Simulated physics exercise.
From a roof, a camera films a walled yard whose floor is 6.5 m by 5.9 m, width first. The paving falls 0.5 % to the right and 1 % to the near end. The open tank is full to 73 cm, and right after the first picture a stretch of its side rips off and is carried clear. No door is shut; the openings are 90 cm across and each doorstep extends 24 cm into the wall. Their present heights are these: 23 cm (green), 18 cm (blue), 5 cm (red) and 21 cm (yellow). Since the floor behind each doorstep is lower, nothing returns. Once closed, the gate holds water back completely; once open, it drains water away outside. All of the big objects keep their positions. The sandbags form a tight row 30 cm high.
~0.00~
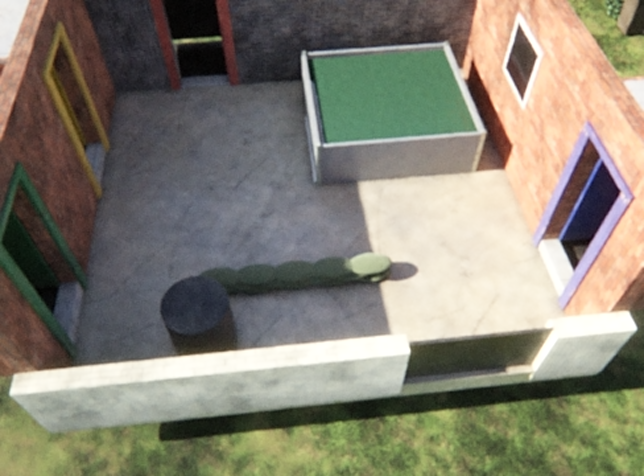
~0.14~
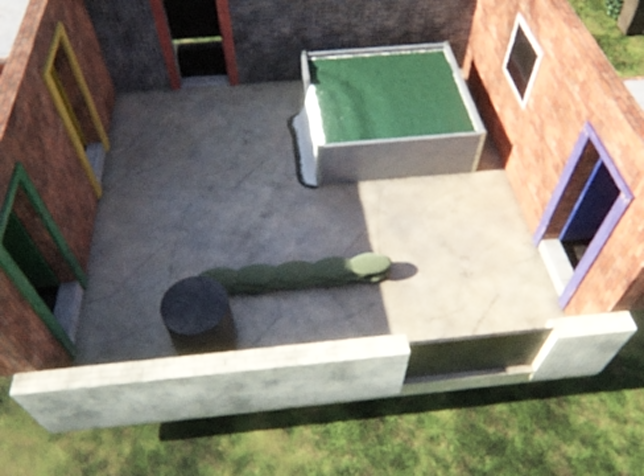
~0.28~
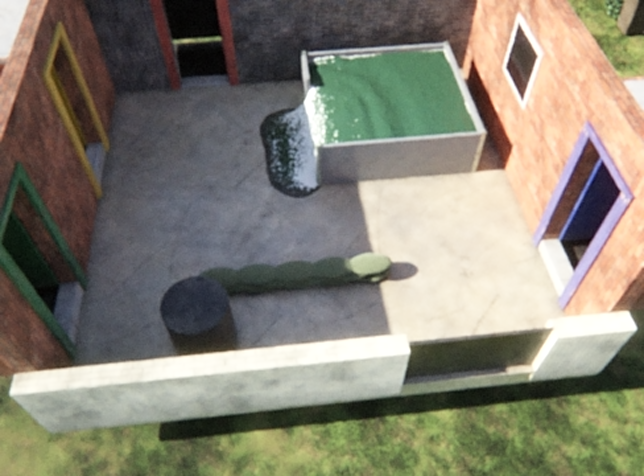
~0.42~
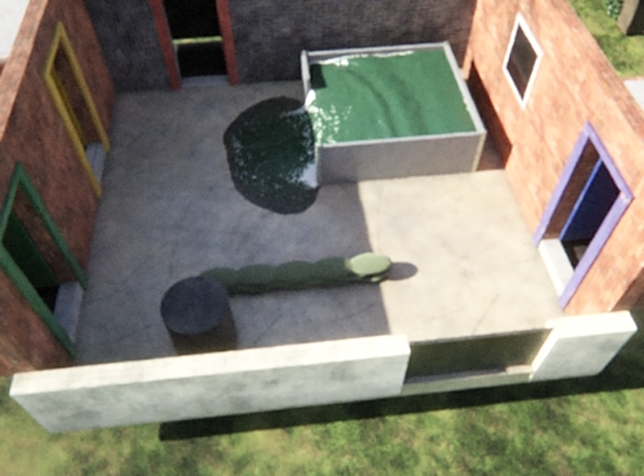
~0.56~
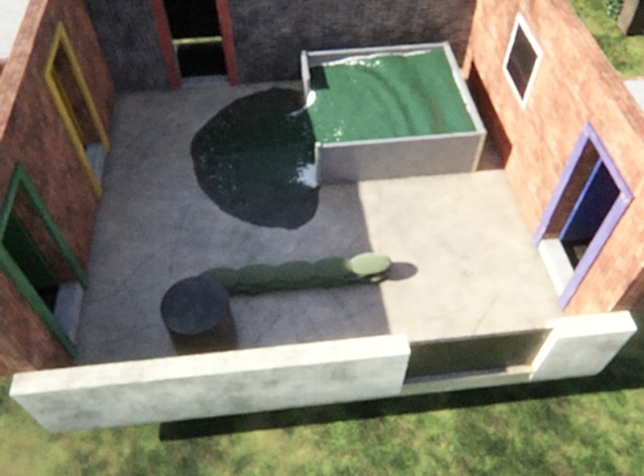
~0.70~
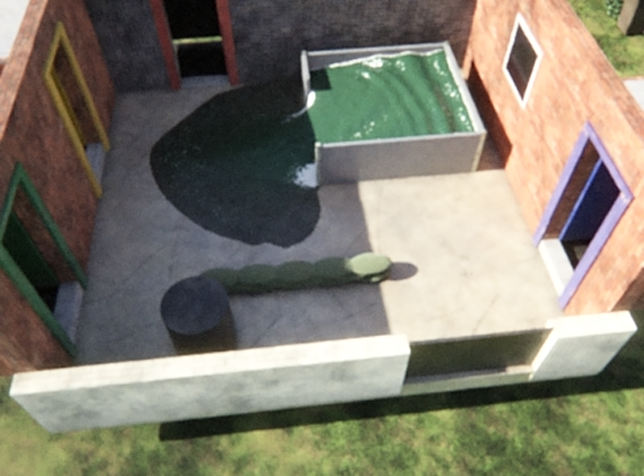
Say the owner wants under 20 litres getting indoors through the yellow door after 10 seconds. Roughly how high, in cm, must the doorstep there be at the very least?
At the very least some 30 cm.
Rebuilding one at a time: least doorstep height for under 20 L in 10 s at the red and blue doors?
Some 12.5 cm for red, some 11.0 cm for blue.
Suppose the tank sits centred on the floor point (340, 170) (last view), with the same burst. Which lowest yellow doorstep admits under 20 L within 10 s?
30 cm, give or take.
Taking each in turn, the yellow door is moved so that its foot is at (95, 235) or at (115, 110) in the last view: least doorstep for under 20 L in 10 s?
You'd want roughly 25 cm there first, then roughly 28 cm.
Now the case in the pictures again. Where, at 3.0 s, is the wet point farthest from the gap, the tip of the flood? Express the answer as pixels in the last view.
The farthest wet point sits near (67, 401) in the last view.
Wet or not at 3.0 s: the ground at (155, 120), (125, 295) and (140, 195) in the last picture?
First wet through, second wet through, third wet through.
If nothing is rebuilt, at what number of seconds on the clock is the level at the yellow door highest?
That happens close to 1.4 s on the clock.
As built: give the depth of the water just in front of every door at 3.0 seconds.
In cm - green: 25, blue: 0, red: 12, yellow: 33.
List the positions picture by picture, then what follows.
The first picture shows the open tank at (387, 95) is whole and still, 73 cm deep; the yellow door at (82, 123) is dry.
In the second picture, the gap is at (315, 135), the front 0.3 m out at (292, 126); the back of the open tank holds 73 cm.
In the third picture, water pours out at (315, 137) and has run 0.8 m, to (265, 136); about 13 cm deep outside, 73 cm at the back.
In the fourth picture, the front is at (230, 148), 1.4 m from the gap at (315, 139); 2.9 m2 of floor is wet, 73 cm left at the back.
In the fifth picture, water pours out at (315, 139) and has run 2.0 m, to (197, 158); about 7 cm deep outside, 73 cm at the back.
In the sixth picture, the front is at (156, 166), 2.6 m from the gap at (315, 139); 6.9 m2 of floor is wet, 68 cm left at the back; the yellow door at (82, 123), 3.5 m from the gap, is still 0.9 m from the nearest water.
After 1.4 s water covers 40 % of the floor, deepest (38 cm) near (102, 184); 36 cm at the yellow door, 20 litres in over its 21 cm doorstep.
After 3.0 s water covers 50 % of the floor, deepest (44 cm) near (67, 401); 33 cm at the yellow door, 115 litres in over its 21 cm doorstep.
After 10.0 s water covers 95 % of the floor, deepest (18 cm) near (472, 91); 9 cm at the yellow door, 142 litres in over its 21 cm doorstep.
At the yellow door as built, the water arrived by 0.9 s and peaked near 36 cm at 1.4 s.
Run again over the same 10 s with other heights there, 68 litres in over 25.5 cm, 2 litres over 34.5 cm. The limit of 20 litres is kept from about 30 cm up.
